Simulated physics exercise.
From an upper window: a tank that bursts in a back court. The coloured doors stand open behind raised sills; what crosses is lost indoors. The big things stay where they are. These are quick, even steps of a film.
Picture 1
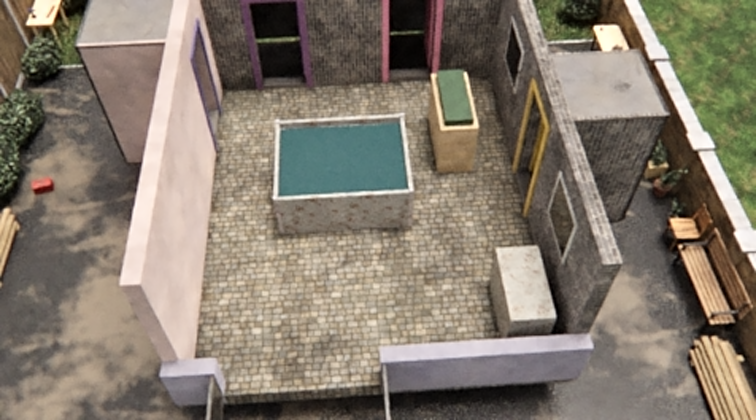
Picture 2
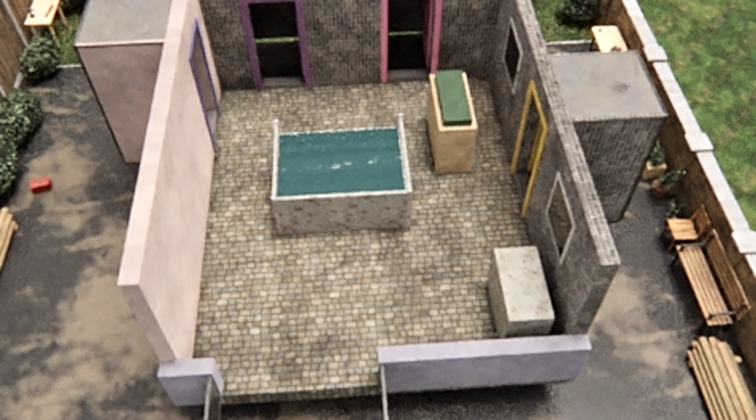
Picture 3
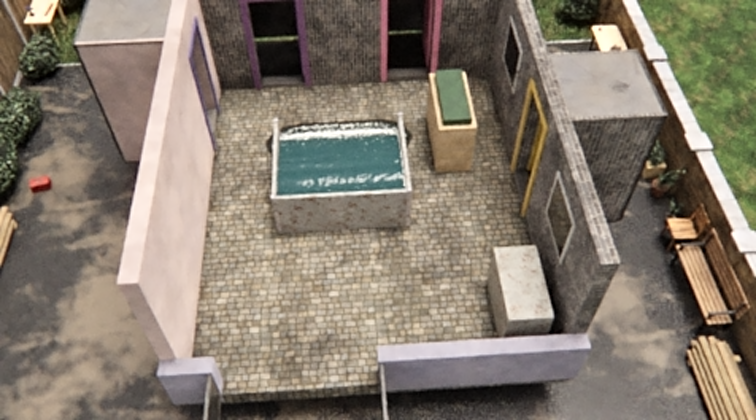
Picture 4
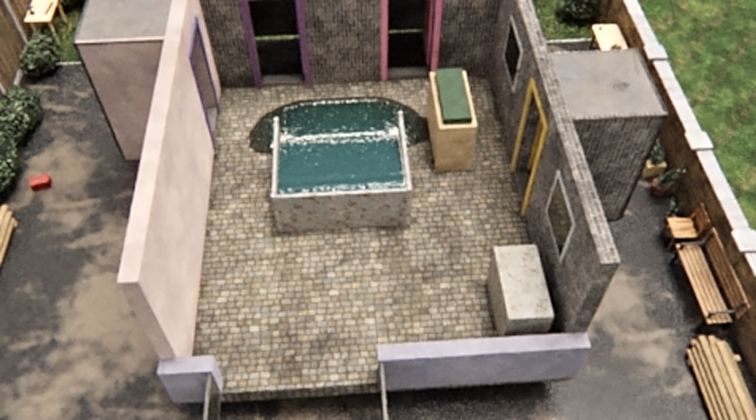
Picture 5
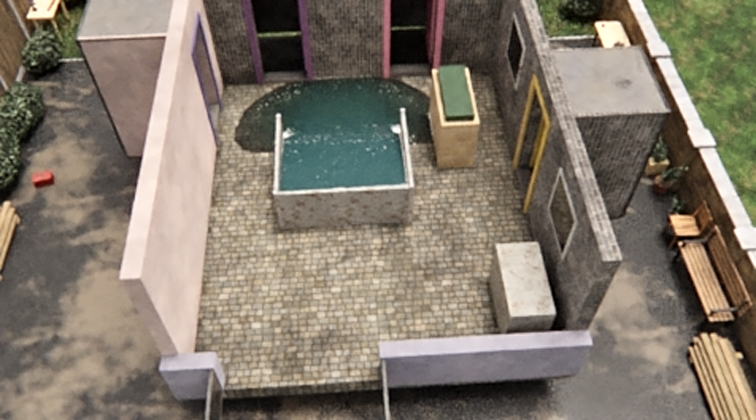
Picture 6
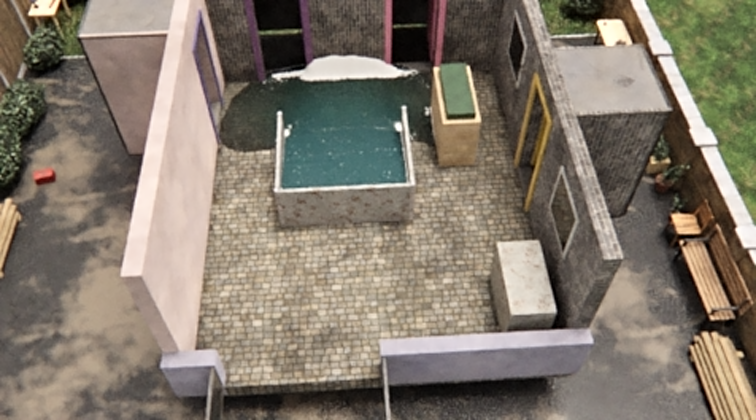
At the start, a stone-sided tank of still, dark green water stands in a paved, walled court. Its far side opens, the surface ripples, and water pours onto the paving behind it. The dark pool spreads widely toward the back wall and coloured doors, where white foam rises along its far edge.
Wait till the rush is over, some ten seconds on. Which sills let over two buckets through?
One by one: The pink door lets in a lot; the purple door lets in a lot; the yellow door admits no more than that; the blue door lets in a lot.
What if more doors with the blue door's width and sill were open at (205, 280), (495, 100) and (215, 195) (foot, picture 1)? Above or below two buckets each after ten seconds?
In that order: Is under, lets more in, stays under.
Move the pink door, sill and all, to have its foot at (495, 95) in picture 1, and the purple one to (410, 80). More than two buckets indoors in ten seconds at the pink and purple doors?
One by one: The pink one floods, the purple one lets more in.
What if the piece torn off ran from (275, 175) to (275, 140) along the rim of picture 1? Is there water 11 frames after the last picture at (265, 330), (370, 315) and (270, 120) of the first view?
In that order: Covered, not flooded, under water.
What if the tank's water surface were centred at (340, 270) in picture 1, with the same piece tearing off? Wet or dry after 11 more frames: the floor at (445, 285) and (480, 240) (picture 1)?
In turn: Not flooded, not flooded.
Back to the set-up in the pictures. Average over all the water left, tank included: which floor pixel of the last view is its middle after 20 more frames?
At about (350, 135).
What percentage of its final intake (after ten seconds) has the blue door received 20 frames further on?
Close to 60 %.
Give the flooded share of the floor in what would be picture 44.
Near 90 in a hundred.
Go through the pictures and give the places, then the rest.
In the first frame, the water tank at (342, 158) is whole and still.
In the second frame, the front is at a hidden place, out from the gap on the water tank's far side.
In the third frame, the front is at (272, 143), out from the gap on the water tank's far side.
In the fourth frame, water pours out on the water tank's far side and has run to (261, 124).
In the fifth frame, the front is at (276, 91), out from the gap on the water tank's far side.
In the sixth frame, the front is at (257, 82), out from the gap on the water tank's far side.
A moment on, water covers 30 % of the floor; the pink door over two buckets in, the purple door far over two buckets in, the yellow door not reached, the blue door wet at the sill, nothing in.
Next, water covers 35 % of the floor; the pink door far over two buckets in, the purple door far over two buckets in, the yellow door not reached, the blue door under two buckets in.
Then, water covers 60 % of the floor; the pink door far over two buckets in, the purple door far over two buckets in, the yellow door wet at the sill, nothing in, the blue door over two buckets in.
Later, water covers 90 % of the floor; the pink door far over two buckets in, the purple door far over two buckets in, the yellow door wet at the sill, nothing in, the blue door over two buckets in.
In the end, water covers 95 % of the floor; the pink door far over two buckets in, the purple door far over two buckets in, the yellow door wet at the sill, nothing in, the blue door over two buckets in.
